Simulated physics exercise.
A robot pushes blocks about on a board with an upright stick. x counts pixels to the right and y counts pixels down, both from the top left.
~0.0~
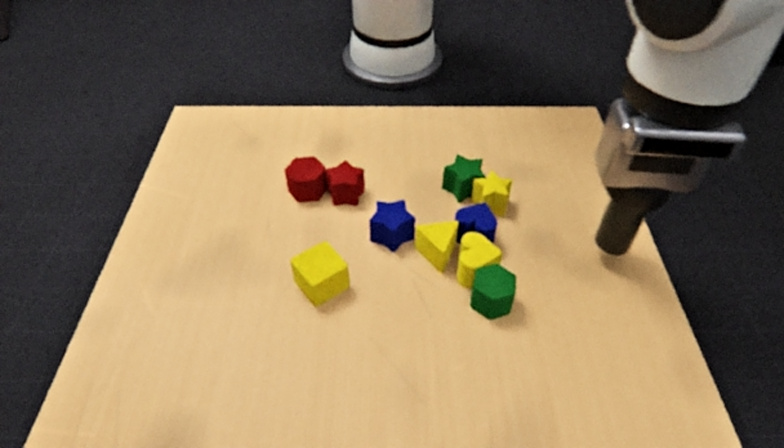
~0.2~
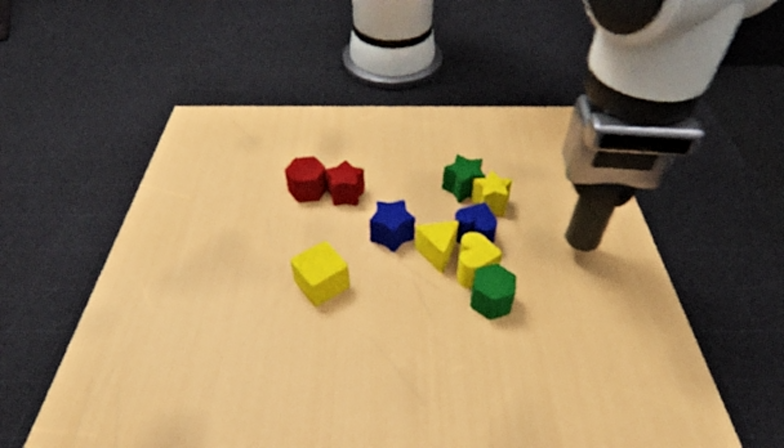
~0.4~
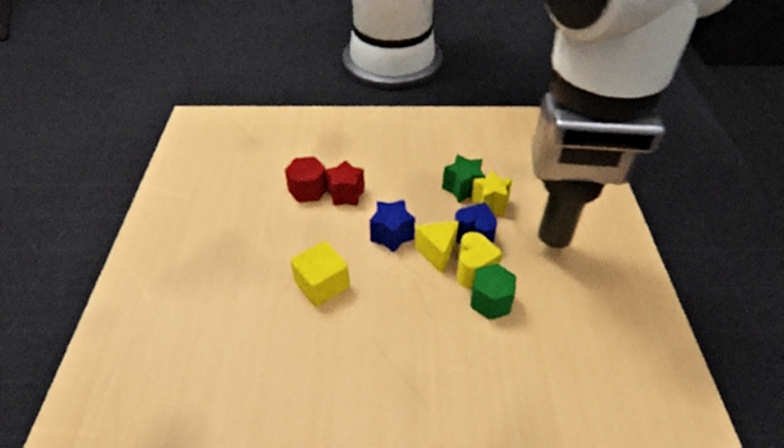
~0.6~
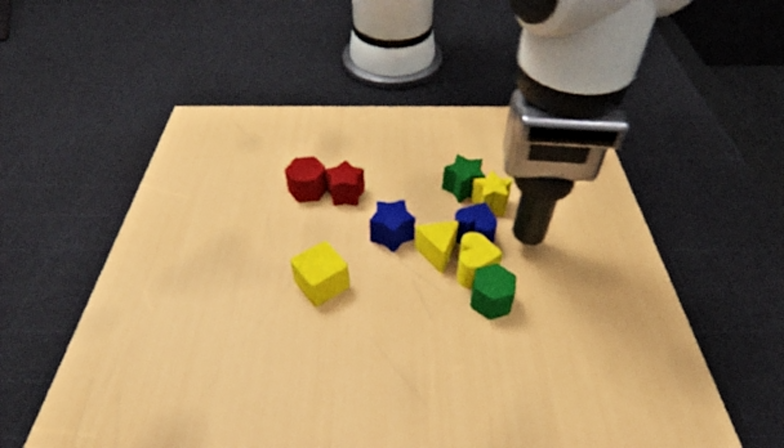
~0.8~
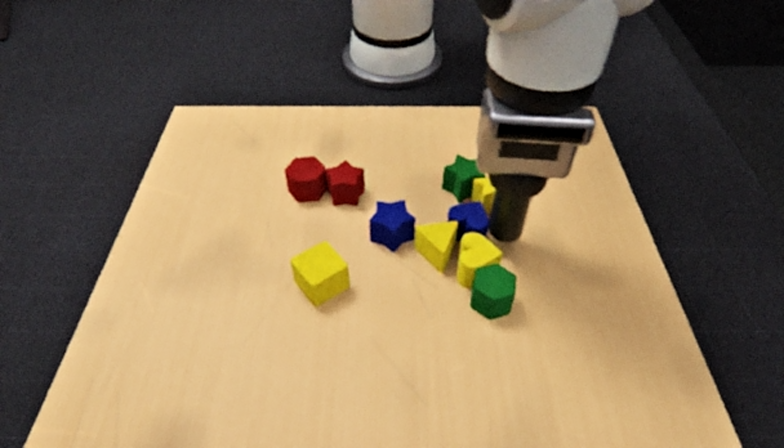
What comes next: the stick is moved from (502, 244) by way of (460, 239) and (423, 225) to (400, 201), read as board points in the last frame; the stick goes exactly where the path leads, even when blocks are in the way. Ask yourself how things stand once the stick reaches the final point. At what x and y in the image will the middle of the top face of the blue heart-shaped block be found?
Located at (379, 164).
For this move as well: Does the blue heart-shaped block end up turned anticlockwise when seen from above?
No, I don't think so.
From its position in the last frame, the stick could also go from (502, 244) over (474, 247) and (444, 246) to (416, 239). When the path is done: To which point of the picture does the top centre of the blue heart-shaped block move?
I expect it at (423, 195).
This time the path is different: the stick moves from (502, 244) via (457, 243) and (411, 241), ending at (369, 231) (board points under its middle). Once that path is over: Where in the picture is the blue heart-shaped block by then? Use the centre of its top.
Top centre: (419, 196).
What follows on the original path. One third of the way, stick at (461, 225); yellow three-sided block at (427, 231), turned 60° anticlockwise; blue heart-shaped block at (435, 202), turned 40° clockwise.
Two thirds of the way, stick at (424, 211); blue star-shaped block at (385, 211), turned 25° anticlockwise; yellow three-sided block at (424, 231), turned 70° anticlockwise; blue heart-shaped block at (403, 186), turned 60° clockwise.
At the end, stick at (400, 187); blue star-shaped block at (383, 211), turned 30° anticlockwise; yellow three-sided block at (424, 231), turned 70° anticlockwise; blue heart-shaped block at (379, 164), turned 55° clockwise; yellow heart-shaped block unmoved.
